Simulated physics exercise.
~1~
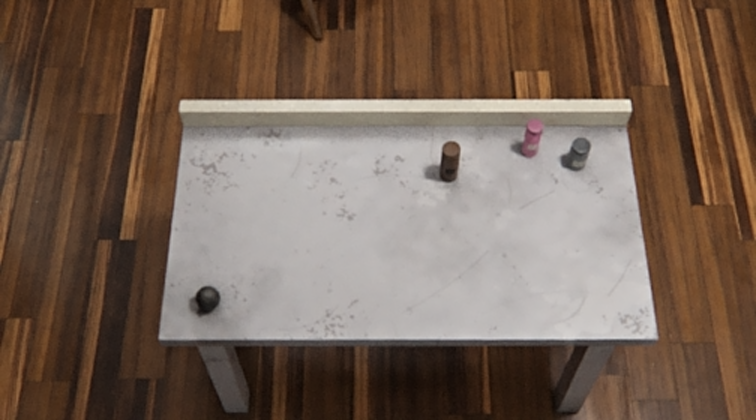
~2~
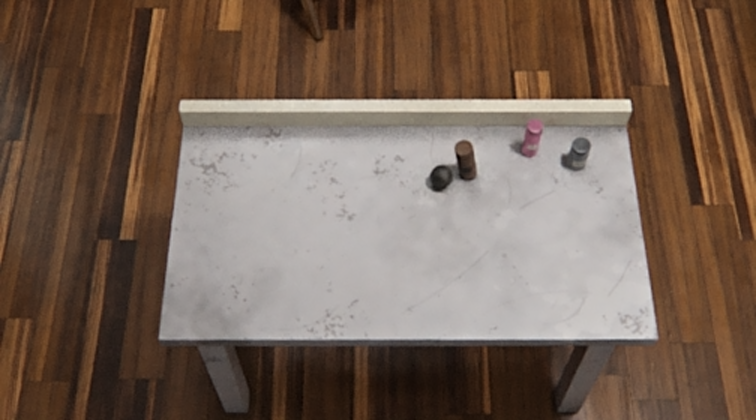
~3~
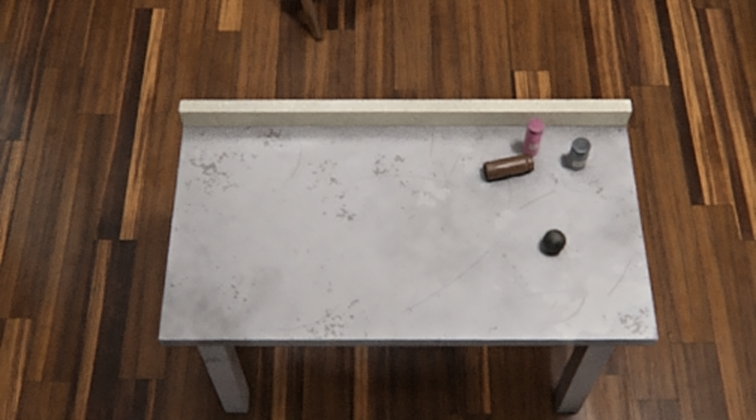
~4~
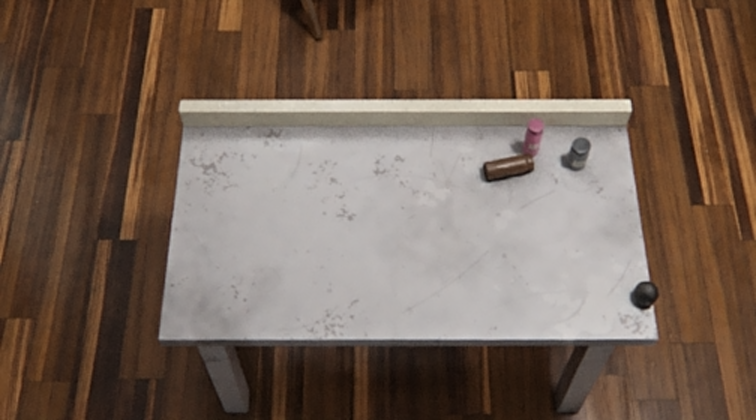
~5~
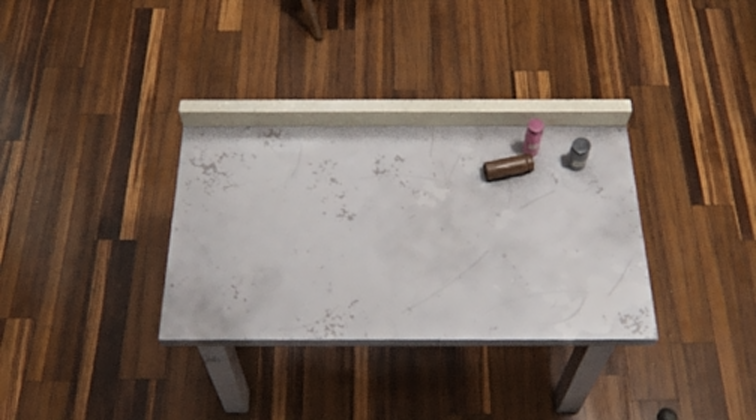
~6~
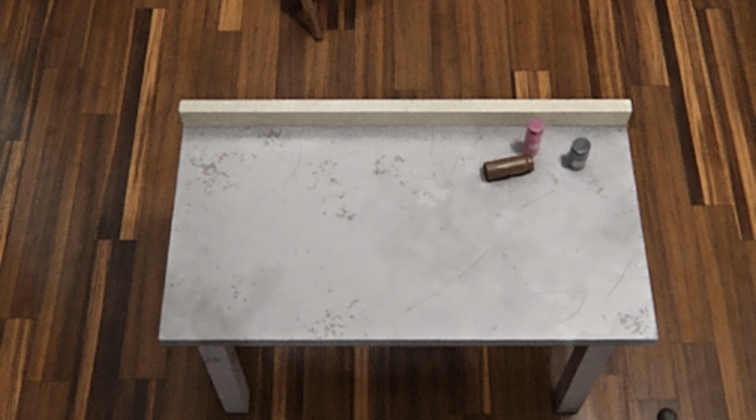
On a pale, speckled table standing on a wood floor, a black ball rolls right toward the raised far edge and meets a brown shaker, which tips onto its side; the ball drops off the right side to the floor, while the pink and grey shakers stay upright.
